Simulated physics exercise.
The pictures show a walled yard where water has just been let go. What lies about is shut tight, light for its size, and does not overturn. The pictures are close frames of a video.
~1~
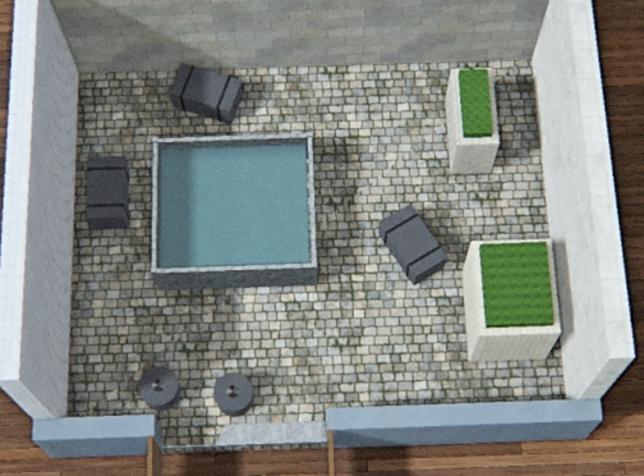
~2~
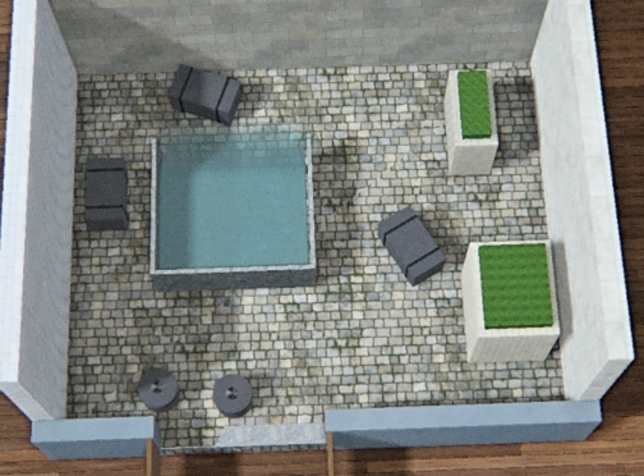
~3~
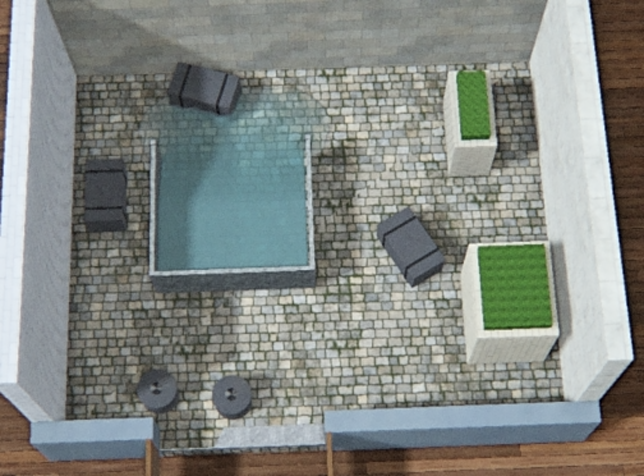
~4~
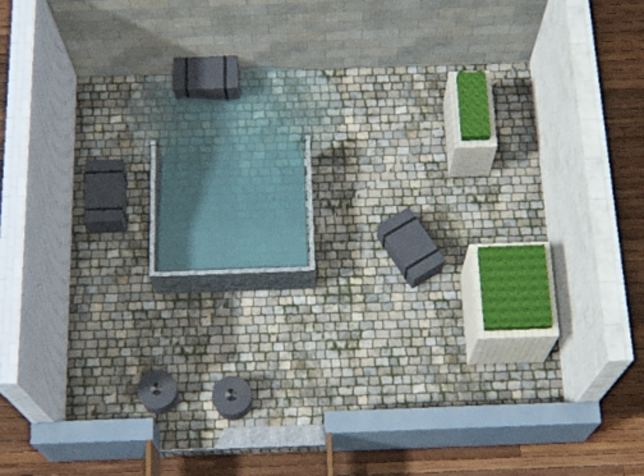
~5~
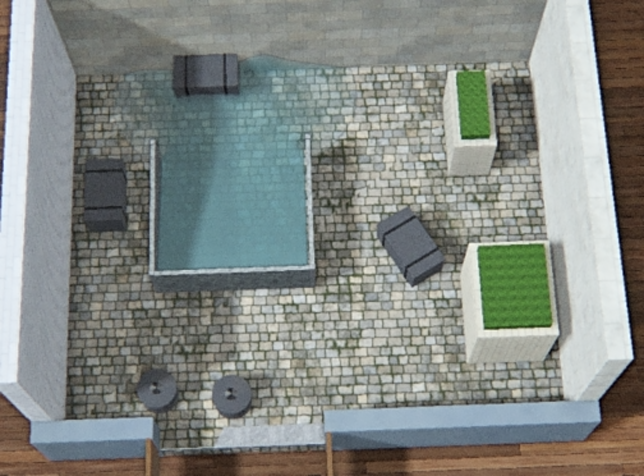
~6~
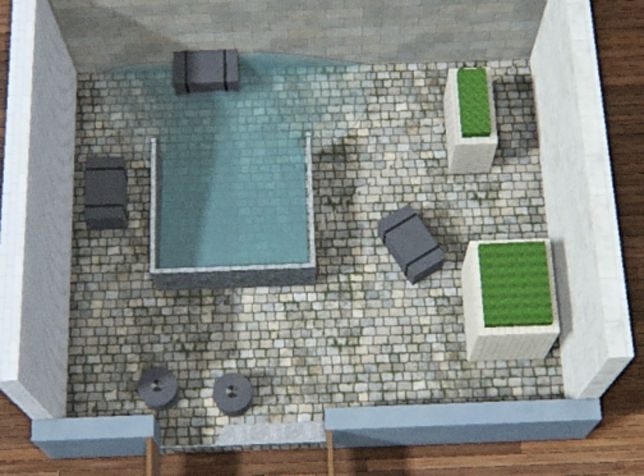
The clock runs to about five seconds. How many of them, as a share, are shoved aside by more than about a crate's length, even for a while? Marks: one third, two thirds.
That comes to at least two thirds.
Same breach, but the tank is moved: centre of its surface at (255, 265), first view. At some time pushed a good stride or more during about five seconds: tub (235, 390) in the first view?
For that one: Not that far.
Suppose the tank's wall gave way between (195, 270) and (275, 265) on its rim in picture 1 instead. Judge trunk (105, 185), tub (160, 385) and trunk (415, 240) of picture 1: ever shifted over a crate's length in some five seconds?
In that order: Under that, shifted that much, never so far.
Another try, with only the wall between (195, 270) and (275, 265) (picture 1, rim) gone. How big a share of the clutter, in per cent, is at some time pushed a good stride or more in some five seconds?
Near 40 in a hundred.
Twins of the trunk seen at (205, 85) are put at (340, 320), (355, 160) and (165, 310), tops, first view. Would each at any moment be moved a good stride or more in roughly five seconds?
As listed: Short of that, no, swept aside.
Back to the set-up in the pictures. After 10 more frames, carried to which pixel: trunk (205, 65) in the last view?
At about (99, 96).
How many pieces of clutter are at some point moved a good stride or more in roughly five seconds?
5 of them.
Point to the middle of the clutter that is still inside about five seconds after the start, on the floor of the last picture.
Near (244, 381).
A moment on, 0 of 5 are well off their spots; 1 afloat.
Next, 1 of 5 are well off their spots; 1 afloat.
Later, 2 of 5 are well off their spots; 1 afloat.
In the end, 5 of 5 are well off their spots, and 5 have been at some point; 1 afloat.
